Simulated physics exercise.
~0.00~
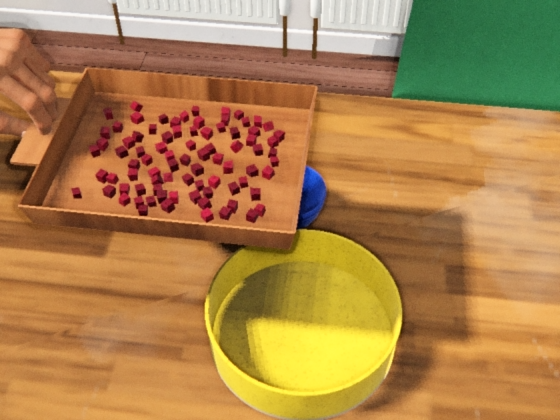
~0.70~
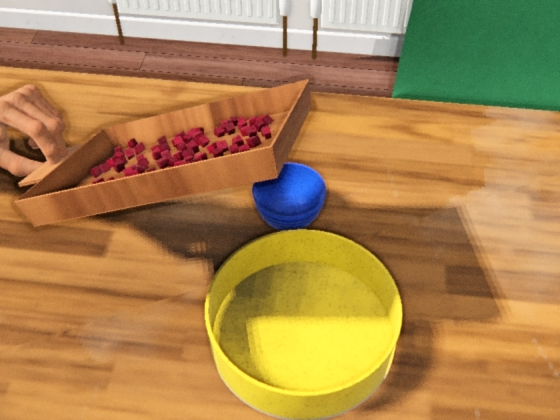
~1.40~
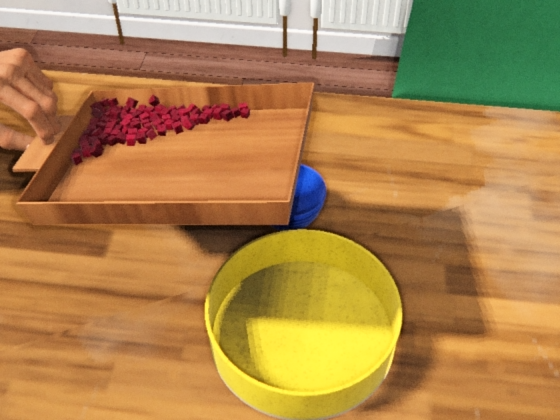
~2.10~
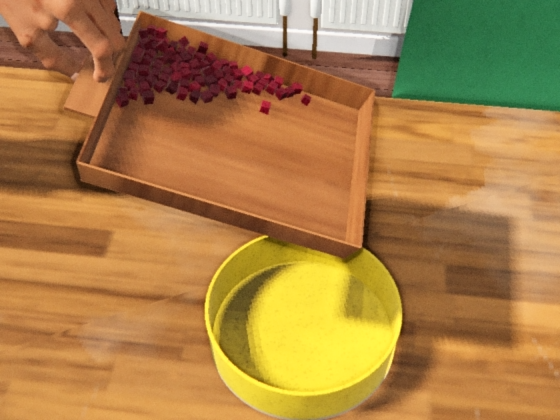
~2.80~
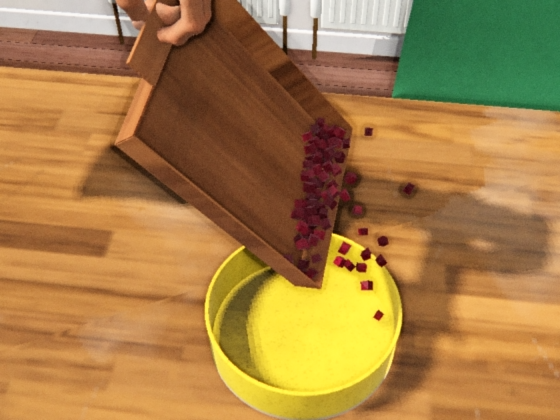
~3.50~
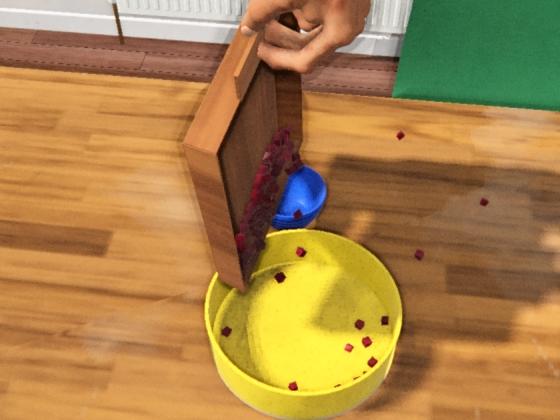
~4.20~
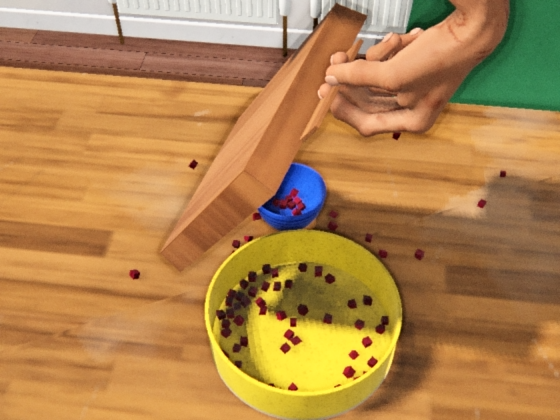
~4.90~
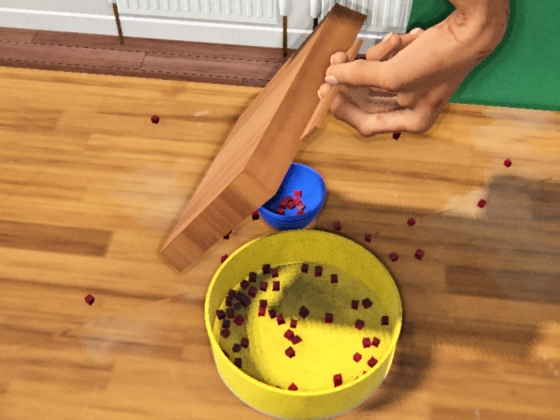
On a wooden floor in front of a white radiator and a green panel, a hand holds a shallow wooden tray of small dark red cubes above a yellow pot and a blue bowl. The tray tips, tilts back towards level, and the cubes gather along its far side. The hand then moves it right and upwards and tips it steeply, sending cubes tumbling over the low edge. It keeps turning until it is past upright. At the end the tray stays tipped, with most cubes in the yellow pot, a few in the blue bowl and others scattered across the floor.
